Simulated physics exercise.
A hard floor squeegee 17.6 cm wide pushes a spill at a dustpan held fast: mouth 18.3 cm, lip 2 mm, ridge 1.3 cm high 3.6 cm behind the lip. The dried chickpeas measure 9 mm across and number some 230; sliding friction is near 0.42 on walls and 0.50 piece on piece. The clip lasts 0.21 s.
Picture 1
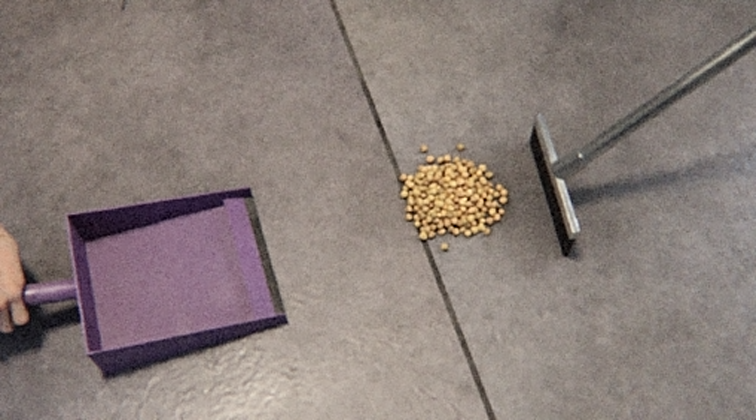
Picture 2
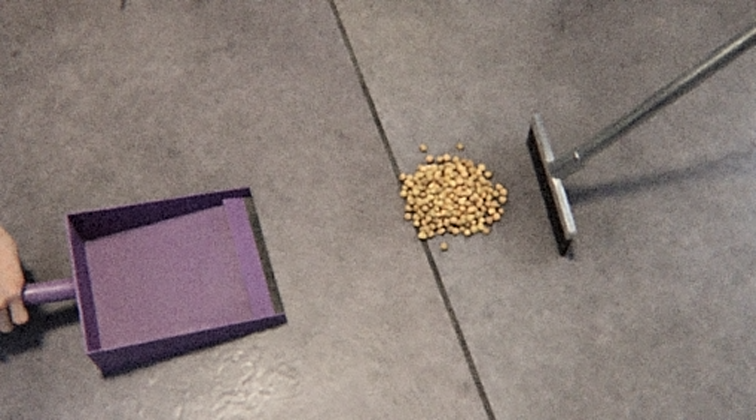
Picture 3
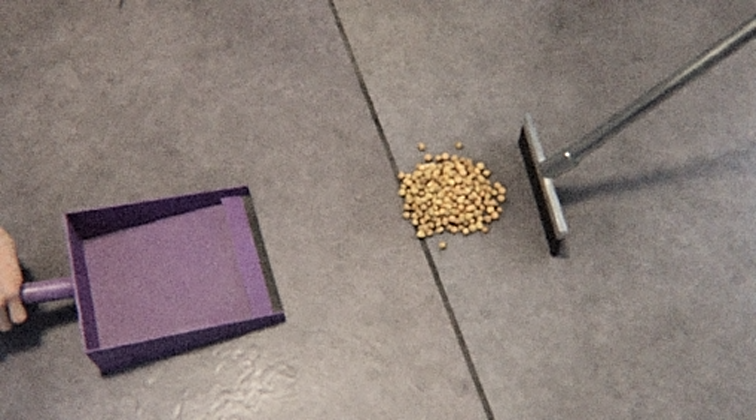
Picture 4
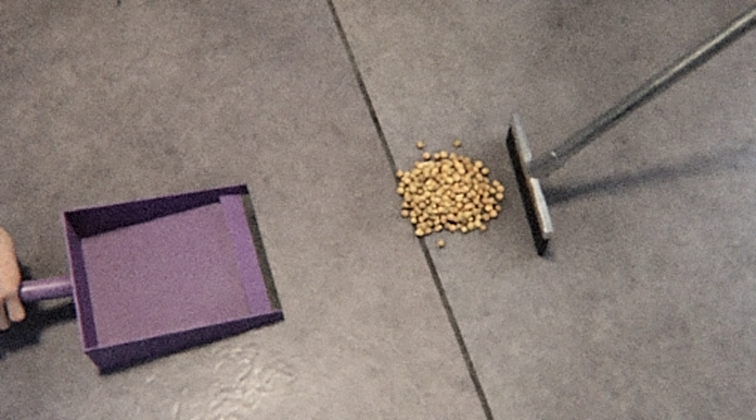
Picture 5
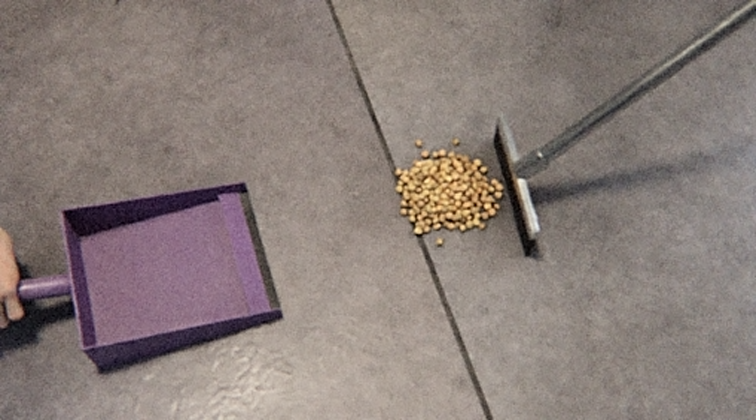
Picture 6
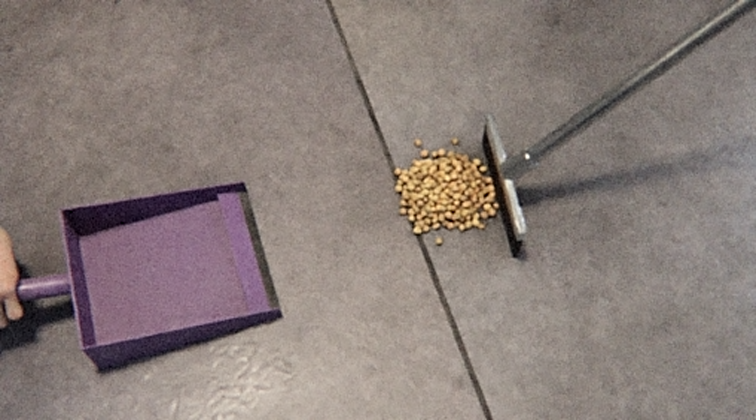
A squeegee slides left across the gray floor and meets a pile of chickpeas.
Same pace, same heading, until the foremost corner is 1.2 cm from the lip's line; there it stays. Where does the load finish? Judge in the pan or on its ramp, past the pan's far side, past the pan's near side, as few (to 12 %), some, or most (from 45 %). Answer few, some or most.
Pan: Some, far side: Some, near side: Few.
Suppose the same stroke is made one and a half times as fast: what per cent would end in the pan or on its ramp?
It would be near 30 per cent.
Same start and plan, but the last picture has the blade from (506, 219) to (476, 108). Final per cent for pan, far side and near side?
Pan 10, far 55, near 0.
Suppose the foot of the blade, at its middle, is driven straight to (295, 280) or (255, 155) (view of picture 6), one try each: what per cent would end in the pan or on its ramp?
Some 20 and 10 per cent.
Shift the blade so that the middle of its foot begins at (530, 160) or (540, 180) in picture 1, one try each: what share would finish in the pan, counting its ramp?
About 35 and 35 per cent.
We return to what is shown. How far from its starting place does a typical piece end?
Some 26 cm.
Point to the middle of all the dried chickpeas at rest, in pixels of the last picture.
At about (255, 215).
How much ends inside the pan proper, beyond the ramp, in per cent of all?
Some 5 per cent.
Then, 0.38 s after the last picture, middle of the blade 17 cm from the lip; 0 % over the lip, far side 10 %, near side 0 %.
Then, 0.64 s after the last picture, middle of the blade 8 cm from the lip; 0 % over the lip, far side 20 %, near side 0 %.
Then, 1.00 s after the last picture, middle of the blade 2 cm from the lip; 35 % over the lip, far side 30 %, near side 0 %.
In the end, pan 35 %, far side 30 %, near side 0 %, in front of the lip or behind the blade 35 %.
